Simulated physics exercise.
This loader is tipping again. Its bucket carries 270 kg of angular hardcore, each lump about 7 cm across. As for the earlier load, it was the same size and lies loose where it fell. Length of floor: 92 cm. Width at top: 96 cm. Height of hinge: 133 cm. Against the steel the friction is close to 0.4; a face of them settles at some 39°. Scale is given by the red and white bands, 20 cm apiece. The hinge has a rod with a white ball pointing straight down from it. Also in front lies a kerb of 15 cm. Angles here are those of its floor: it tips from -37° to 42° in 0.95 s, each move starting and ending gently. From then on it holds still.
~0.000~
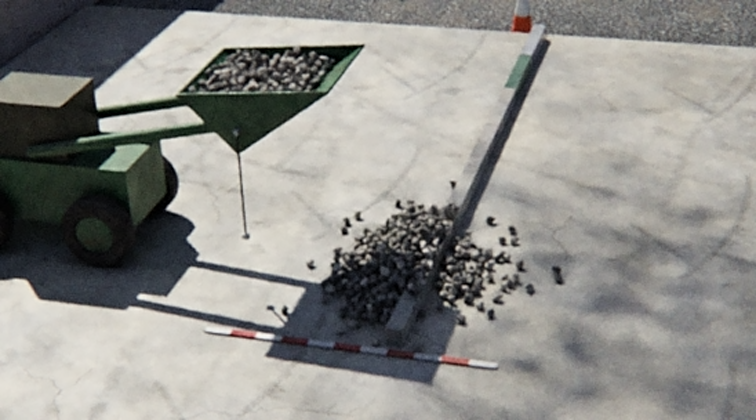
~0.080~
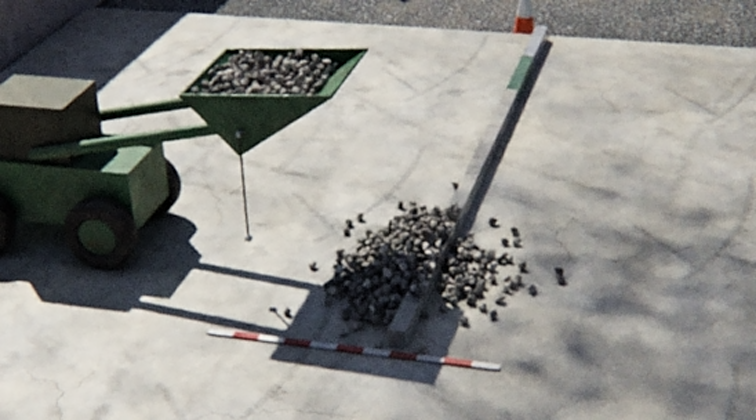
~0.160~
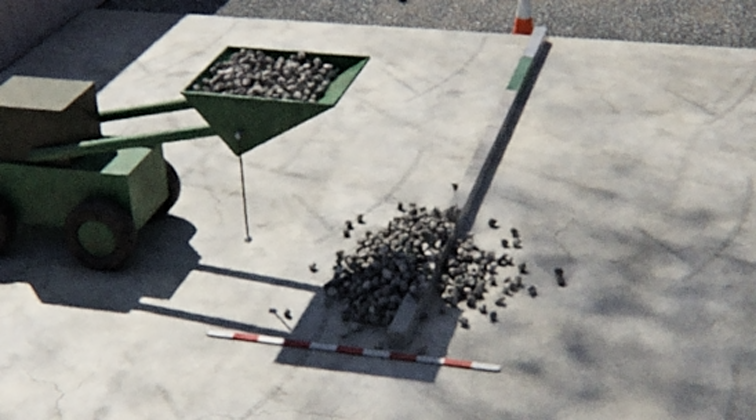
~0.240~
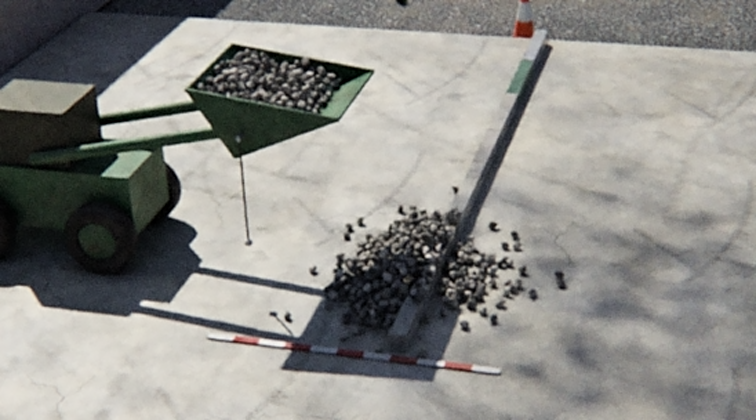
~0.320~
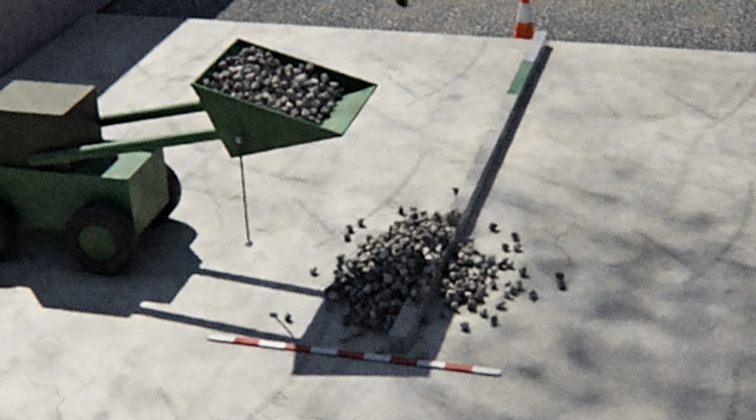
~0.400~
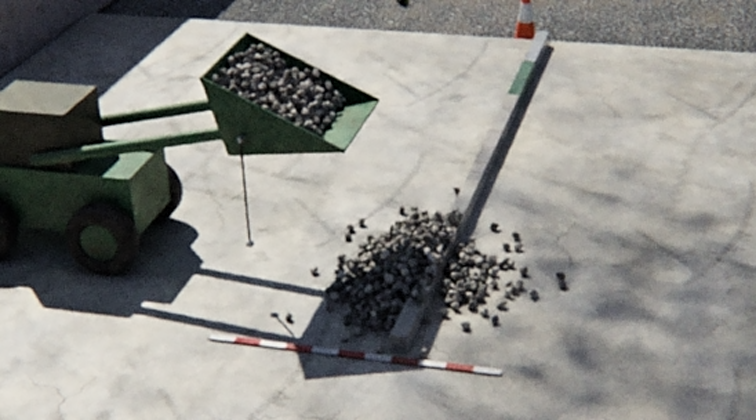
The green loader's raised bucket tilts downward to the right while dark stones shift inside it.
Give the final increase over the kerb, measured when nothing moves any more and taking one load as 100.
Close to 2 parts in a hundred.
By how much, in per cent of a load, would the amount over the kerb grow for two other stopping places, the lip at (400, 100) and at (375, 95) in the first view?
First place: Roughly 85 %; second place: Roughly 50 %.
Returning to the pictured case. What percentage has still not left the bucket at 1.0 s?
It keeps some 80 percent of its load.
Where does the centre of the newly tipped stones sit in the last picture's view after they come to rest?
In the last view, somewhere near (366, 252).
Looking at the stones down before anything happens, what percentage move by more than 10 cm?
Roughly 0 % of them.
After 0.7 s the floor is at 29°; in per cent of one load, 100 in the bucket, 88 on this side of the kerb, 12 over the kerb; the foremost stones are at (529, 284).
After 1.0 s the floor is at 42°; in per cent of one load, 78 in the bucket, 109 on this side of the kerb, 12 over the kerb; the foremost stones are at (529, 284).
After 1.4 s the floor is at 42°; in per cent of one load, 16 in the bucket, 171 on this side of the kerb, 12 over the kerb; the foremost stones are at (529, 284).
After 3.9 s the floor is at 42°; in per cent of one load, 0 in the bucket, 186 on this side of the kerb, 14 over the kerb; the foremost stones are at (529, 284). Net gain over the kerb, 2.
